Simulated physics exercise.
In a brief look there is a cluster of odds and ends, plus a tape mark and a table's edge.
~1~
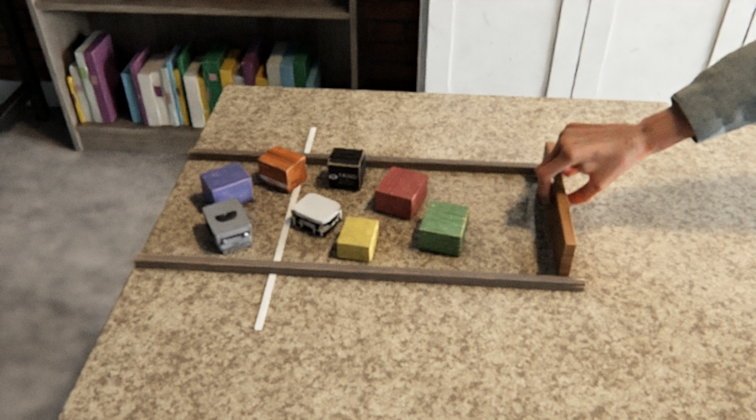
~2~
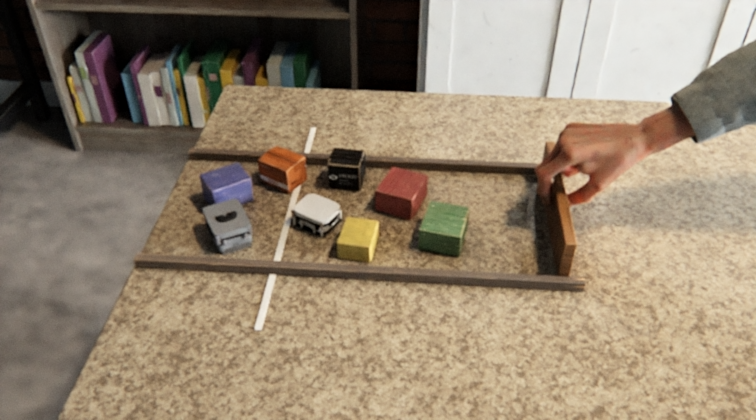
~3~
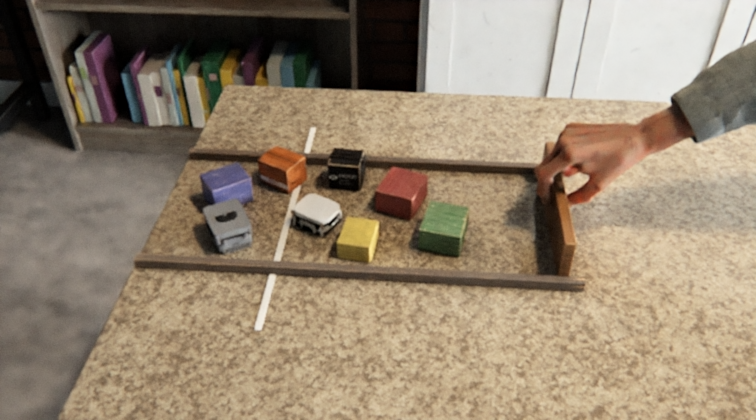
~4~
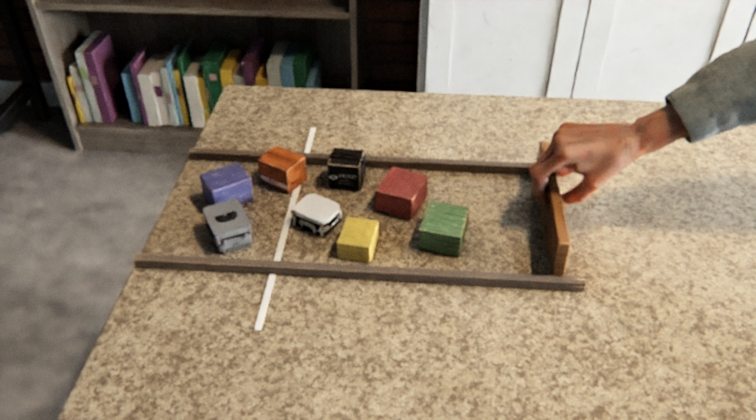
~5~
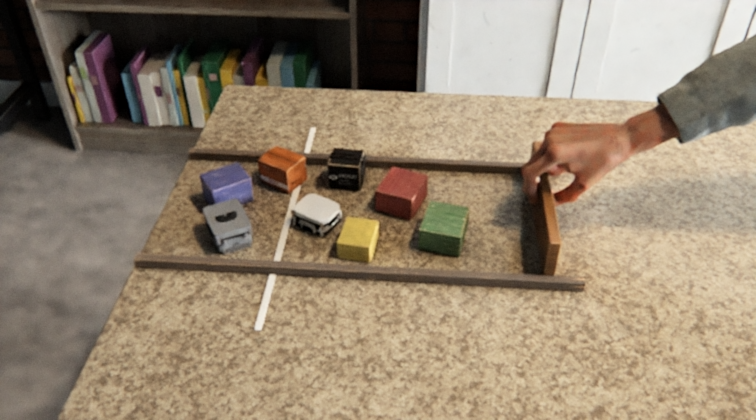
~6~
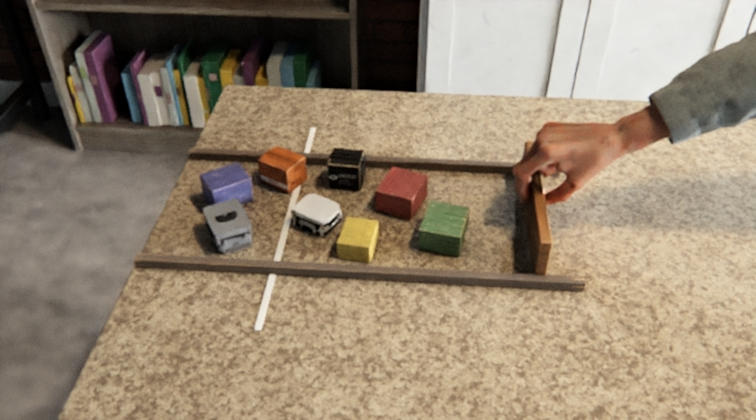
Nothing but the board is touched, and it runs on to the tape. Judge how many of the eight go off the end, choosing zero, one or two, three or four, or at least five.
The table loses nothing.
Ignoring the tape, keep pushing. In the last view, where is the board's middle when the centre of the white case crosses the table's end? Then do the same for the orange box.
(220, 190) and (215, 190), more or less.
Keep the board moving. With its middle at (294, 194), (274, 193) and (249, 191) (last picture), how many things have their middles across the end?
Place by place: 0, 0 and 2.
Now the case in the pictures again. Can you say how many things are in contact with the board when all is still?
3 of them.
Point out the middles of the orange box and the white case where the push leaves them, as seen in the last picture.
You'll find the first one at (252, 163) and the second at (236, 203).
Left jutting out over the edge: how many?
I count 0 overhanging.
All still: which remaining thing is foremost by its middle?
It's the blue block that is foremost.
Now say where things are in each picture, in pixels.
Blue block (227, 188); grey case (228, 226); orange box (283, 169); board (556, 206); tape (291, 211), in the first frame.
Grey case (228, 227); red block (402, 193), in the second frame.
Orange box (283, 169); black box (347, 169), in the third frame.
Blue block (227, 188); white case (317, 215), in the fourth frame.
Grey case (228, 227); yellow block (358, 239), in the fifth frame.
Blue block (227, 188); grey case (228, 227); orange box (283, 169); board (534, 205); tape (291, 211), in the sixth frame.
Soon after, none off yet; blue block at rest near (227, 188); grey case at rest near (228, 227); orange box at rest near (283, 169).
At rest, the number that fall off is zero.
